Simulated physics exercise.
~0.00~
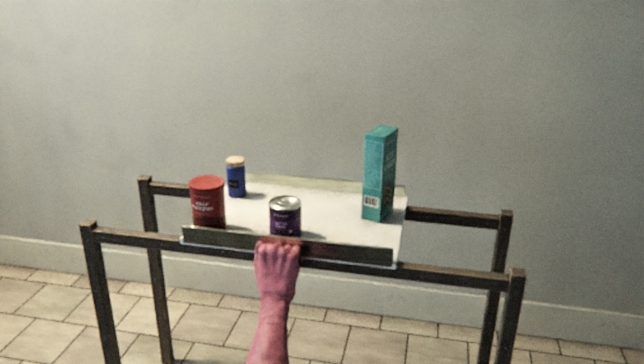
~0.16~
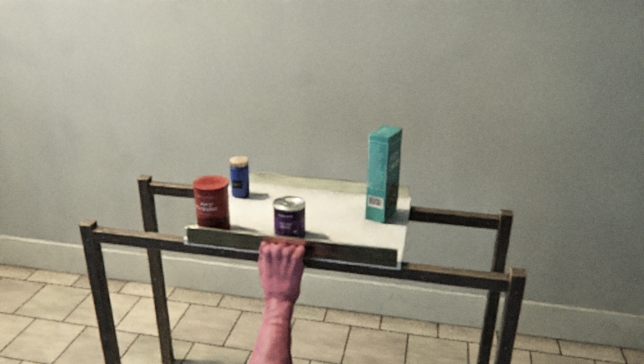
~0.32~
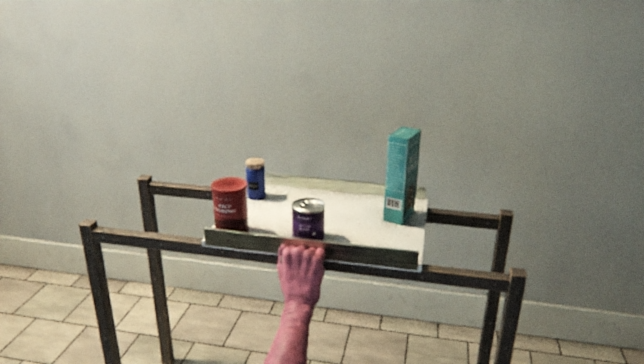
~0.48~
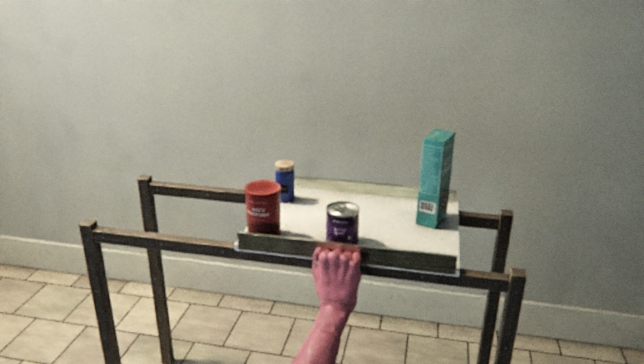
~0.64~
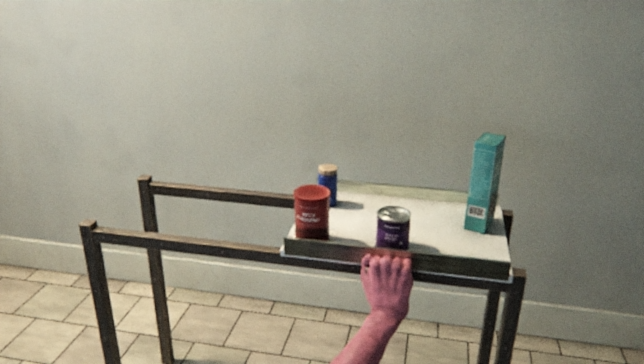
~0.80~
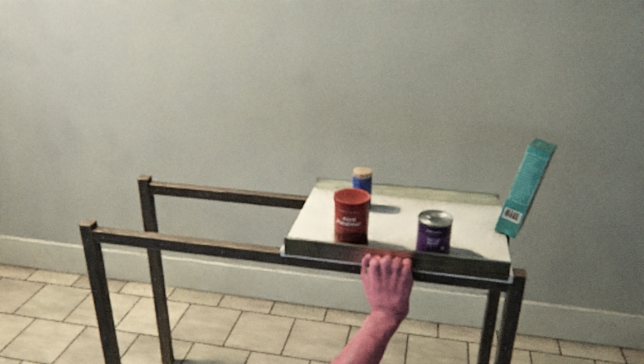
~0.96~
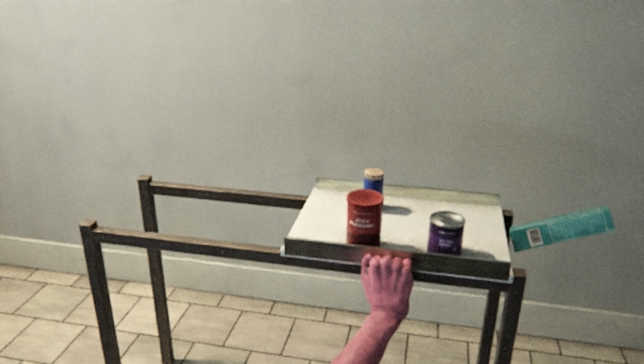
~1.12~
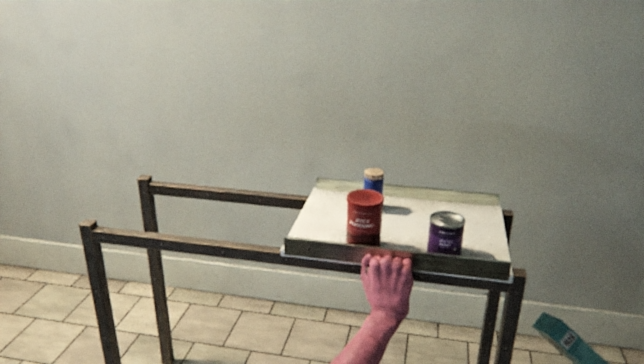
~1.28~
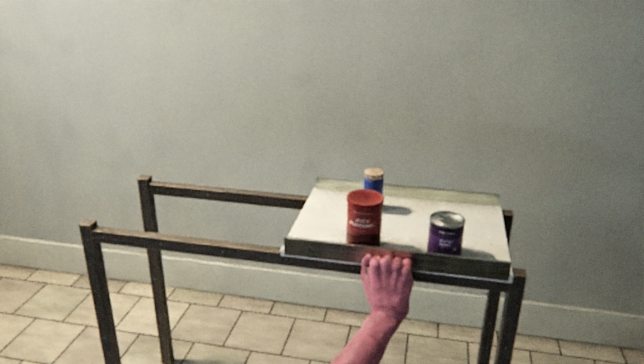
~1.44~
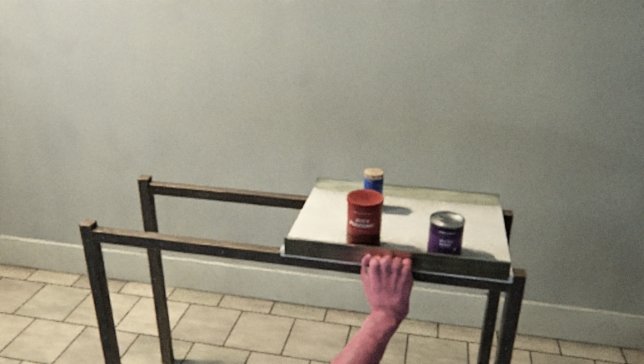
The clip shows a hand sliding a tray holding a red tin, purple tin, blue shaker and turquoise carton rightward along a rack until it stops; the carton topples off the right side and drops from view, while the others slide slightly and remain upright on the tray.
